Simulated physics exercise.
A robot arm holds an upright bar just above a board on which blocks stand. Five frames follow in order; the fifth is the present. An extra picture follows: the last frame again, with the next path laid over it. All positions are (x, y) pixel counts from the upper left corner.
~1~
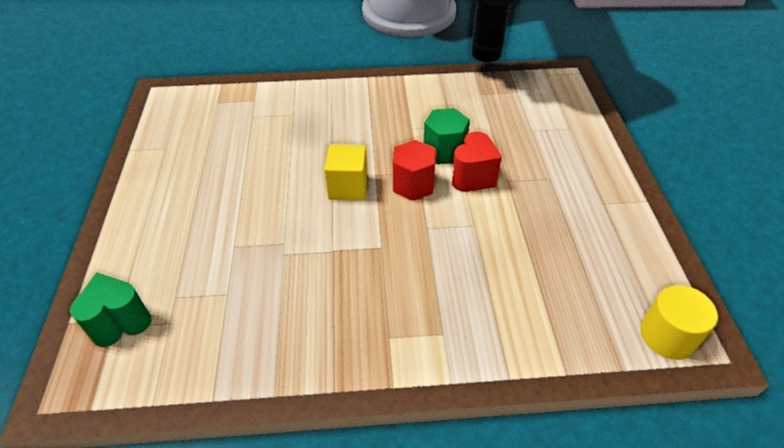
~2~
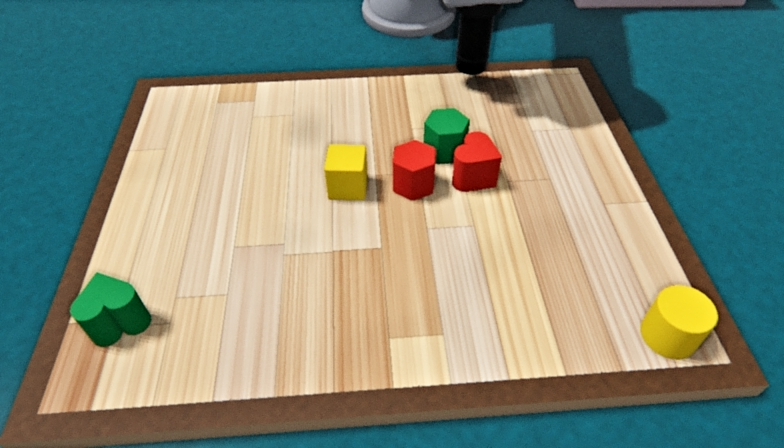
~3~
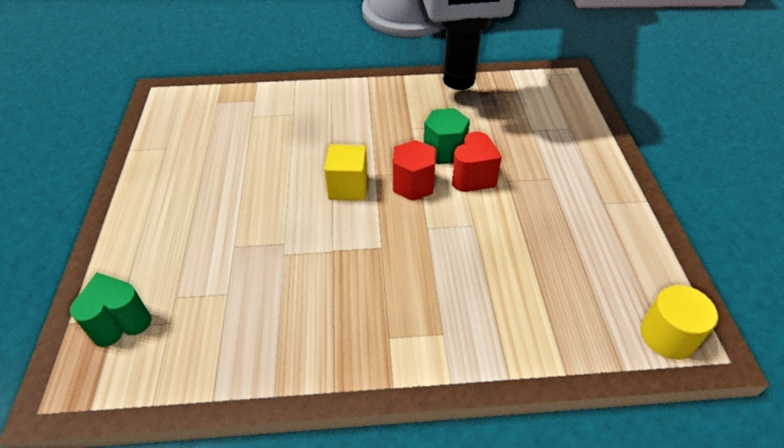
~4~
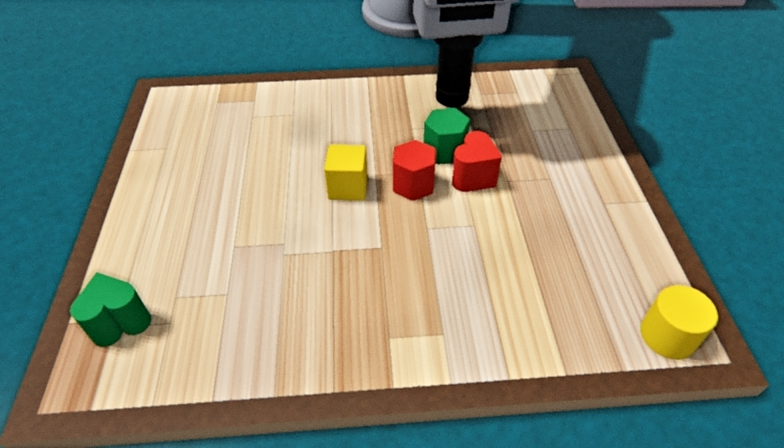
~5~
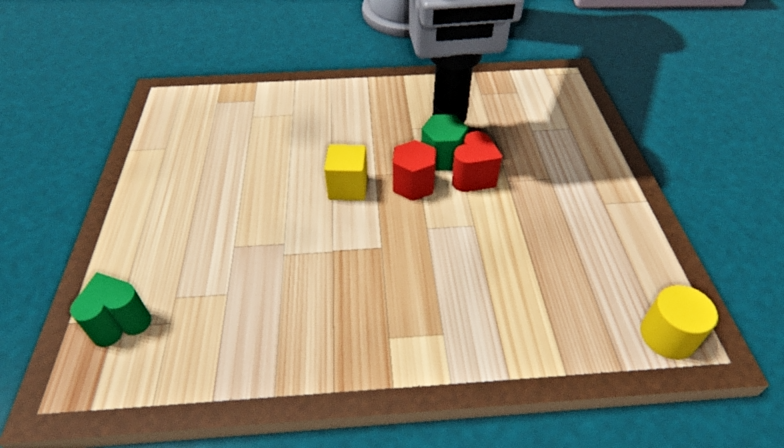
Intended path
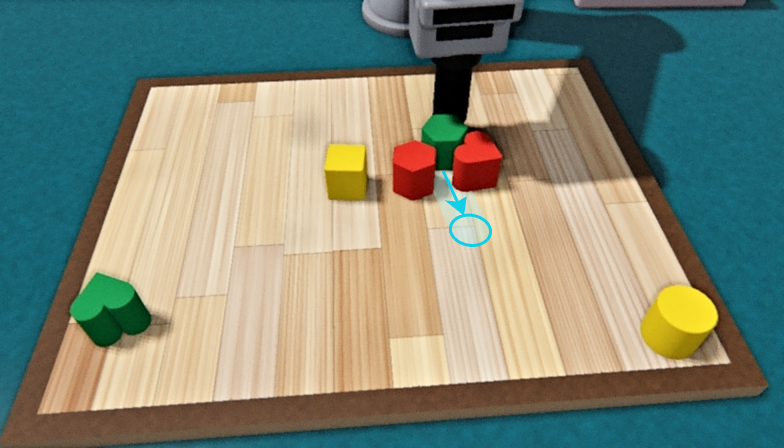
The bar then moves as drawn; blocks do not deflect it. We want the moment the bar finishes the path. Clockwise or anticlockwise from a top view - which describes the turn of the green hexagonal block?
Seen from above, clockwise.
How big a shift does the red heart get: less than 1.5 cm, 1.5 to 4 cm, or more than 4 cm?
1.5 to 4 cm.
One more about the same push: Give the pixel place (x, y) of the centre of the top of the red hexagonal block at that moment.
In the picture, that point is around (389, 181).
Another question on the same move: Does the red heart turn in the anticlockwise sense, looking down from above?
My answer is yes.
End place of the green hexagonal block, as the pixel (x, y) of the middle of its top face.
Final place: (432, 214).
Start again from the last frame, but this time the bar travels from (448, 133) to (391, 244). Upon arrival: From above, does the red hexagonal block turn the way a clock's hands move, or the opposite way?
Spin direction: Clockwise.
The line goes from (448, 133) via (440, 162) and (454, 194), ending at (470, 230).
The first path, step by step. One third of the way, bar at (442, 147); red hexagonal block at (397, 173), turned 35° clockwise; green hexagonal block at (435, 159); red heart at (480, 151), turned 20° anticlockwise.
Two thirds of the way, bar at (456, 179); red hexagonal block at (389, 181), turned 60° clockwise; green hexagonal block at (435, 189), turned 45° clockwise; red heart at (493, 159), turned 40° anticlockwise.
At the end, bar at (473, 215); red hexagonal block at (389, 181), turned 60° clockwise; green hexagonal block at (432, 214), turned 105° clockwise; red heart at (494, 161), turned 55° anticlockwise.
